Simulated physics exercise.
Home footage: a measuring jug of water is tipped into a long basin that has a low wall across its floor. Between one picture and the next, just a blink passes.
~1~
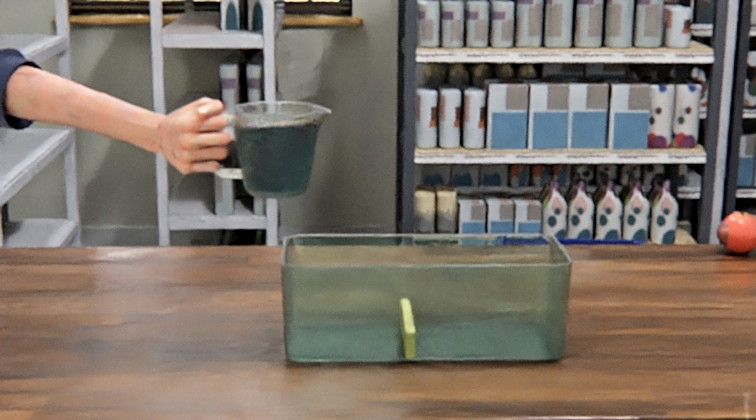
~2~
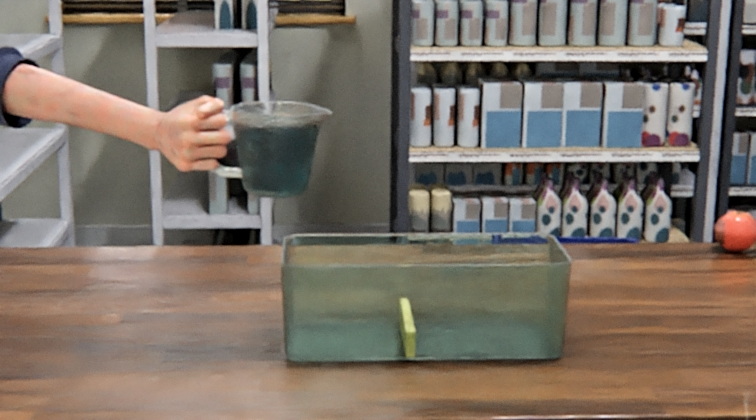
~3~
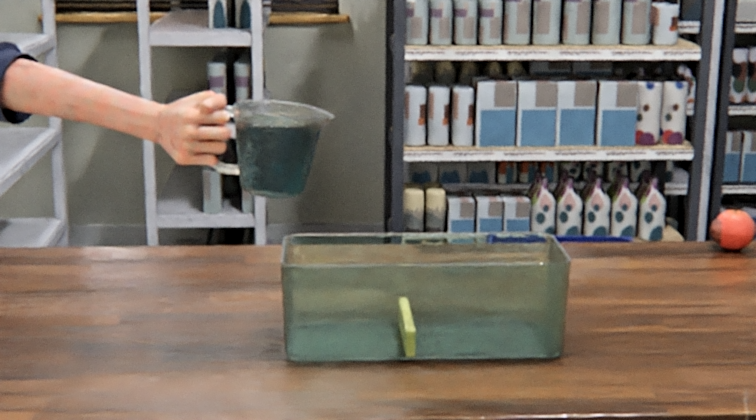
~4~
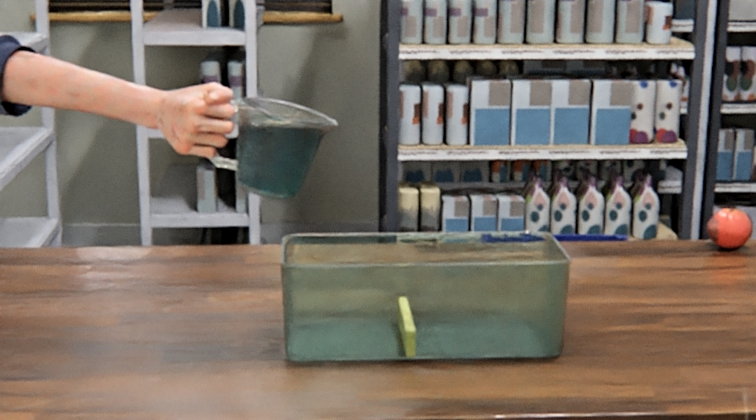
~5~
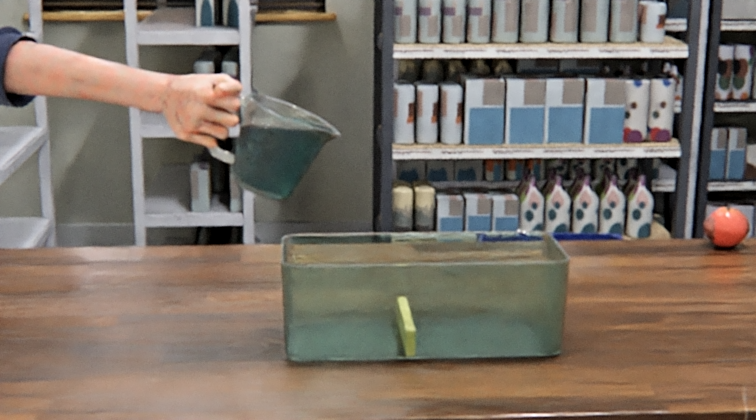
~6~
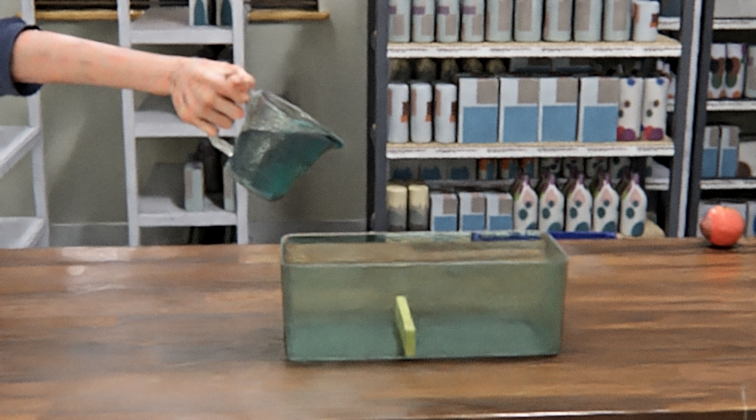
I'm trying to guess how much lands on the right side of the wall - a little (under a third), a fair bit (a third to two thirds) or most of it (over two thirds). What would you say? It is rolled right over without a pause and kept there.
I would say a little, under a third.
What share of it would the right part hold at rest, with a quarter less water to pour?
It comes to around 10 percent.
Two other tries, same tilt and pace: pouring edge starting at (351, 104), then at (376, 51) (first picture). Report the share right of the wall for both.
The first gives 30 %, the second 85 %.
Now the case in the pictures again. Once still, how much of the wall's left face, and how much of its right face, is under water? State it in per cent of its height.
On the left it is 70 per cent, on the right 10.
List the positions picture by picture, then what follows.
The first frame shows tilt 0°; pouring edge (331, 111); surface from (236, 121) to (318, 121); the long basin's rim runs from (284, 252) to (562, 250); the wall's top is at (407, 316).
The second frame shows tilt 2°; pouring edge (332, 112); surface from (236, 120) to (318, 121).
The third frame shows tilt 6°; pouring edge (334, 116); surface from (239, 119) to (320, 123).
The fourth frame shows tilt 13°; pouring edge (338, 124); surface from (241, 119) to (324, 125).
The fifth frame shows tilt 22°; pouring edge (341, 134); surface from (243, 125) to (332, 129).
The sixth frame shows tilt 33°; pouring edge (342, 147); surface from (242, 131) to (338, 139); 1 per cent is over the edge.
A moment on, the measuring jug is tipped on its side and 41 per cent is still to pour, 30 is left of the wall and 1 right of it.
Next, the measuring jug is tipped right over and 4 per cent is still to pour, 83 is left of the wall and 3 right of it.
Then the measuring jug is tipped right over and 0 per cent is still to pour, 87 is left of the wall and 9 right of it.
Later the measuring jug is tipped right over and 0 per cent is still to pour, 87 is left of the wall and 10 right of it.
In the end 87 per cent lies left of the wall, 10 right of it and 3 outside.
